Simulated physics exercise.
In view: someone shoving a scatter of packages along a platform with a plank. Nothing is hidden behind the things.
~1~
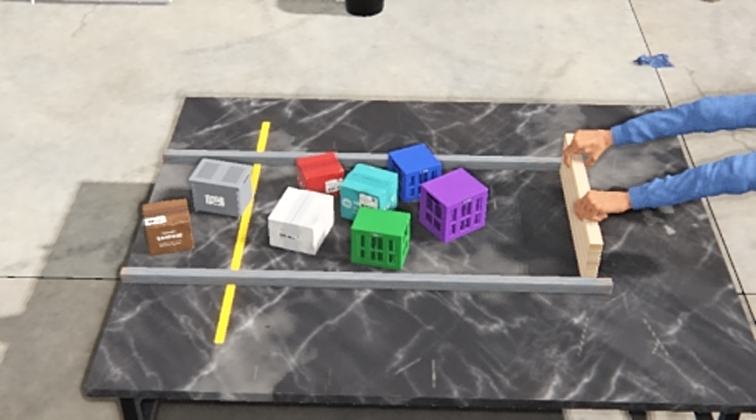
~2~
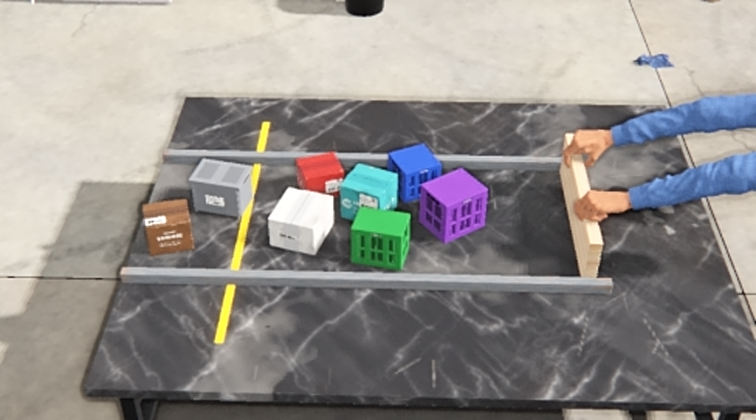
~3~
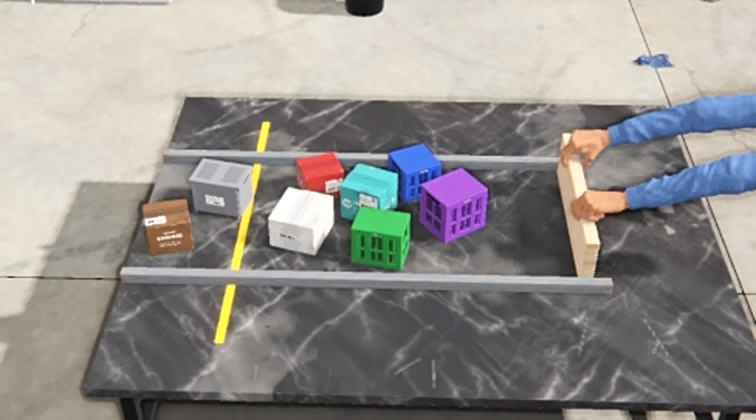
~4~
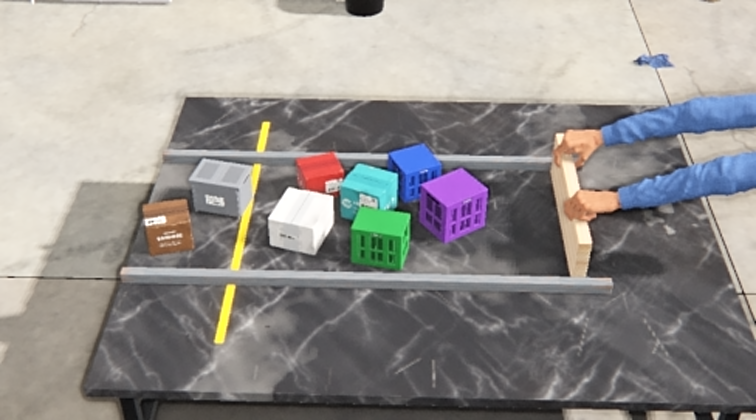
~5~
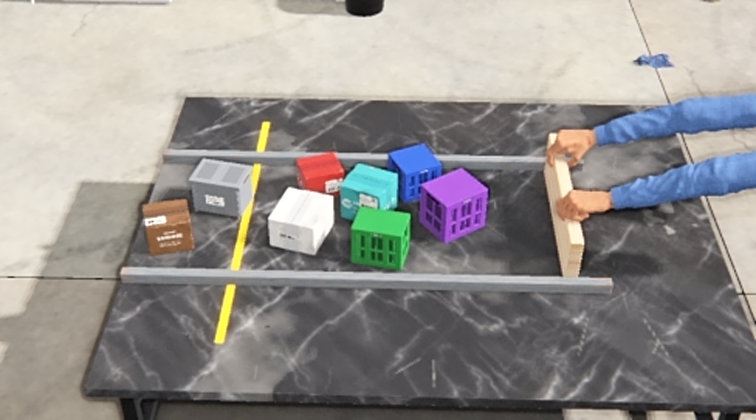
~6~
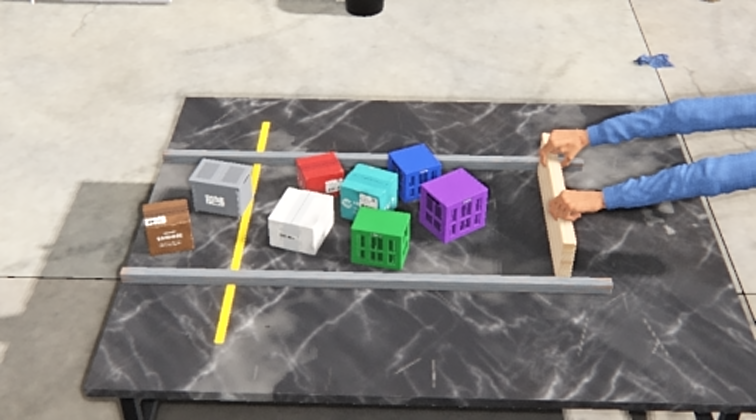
Two hands slide a wooden plank slightly left along rails toward colourful packages that stay still.
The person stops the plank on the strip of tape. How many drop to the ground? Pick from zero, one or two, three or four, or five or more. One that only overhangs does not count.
As it turns out, the number that fall off is one or two.
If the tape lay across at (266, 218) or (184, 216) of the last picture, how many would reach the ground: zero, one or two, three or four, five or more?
Taking them in turn, none at all; more than four.
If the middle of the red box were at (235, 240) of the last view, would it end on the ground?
It is lost.
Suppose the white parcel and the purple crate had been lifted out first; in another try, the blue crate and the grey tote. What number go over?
The counts: 0 and 1.
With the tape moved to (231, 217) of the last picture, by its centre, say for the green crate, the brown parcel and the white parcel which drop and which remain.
The green crate holds on, the brown parcel drops off, the white parcel does not fall.
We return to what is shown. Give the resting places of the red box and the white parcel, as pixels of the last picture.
About (172, 166), and the other about (163, 233).
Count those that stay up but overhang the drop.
That would be 2.
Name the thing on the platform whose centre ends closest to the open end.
The grey tote.
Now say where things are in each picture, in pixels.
Brown parcel (168, 227); grey tote (223, 189); white parcel (302, 221); plank (579, 205); tape (246, 217), in the first frame.
Grey tote (223, 189); turquoise parcel (369, 196), in the second frame.
White parcel (302, 221); red box (320, 177), in the third frame.
Brown parcel (168, 227); purple crate (453, 205), in the fourth frame.
Grey tote (223, 189); green crate (381, 238), in the fifth frame.
Brown parcel (168, 227); grey tote (223, 189); white parcel (302, 221); plank (555, 204); tape (246, 217), in the sixth frame.
Early on, none off yet; brown parcel at rest near (168, 227); grey tote at rest near (223, 189); white parcel at rest near (302, 221).
Finally, the number that fall off is one or two; lost, brown parcel.
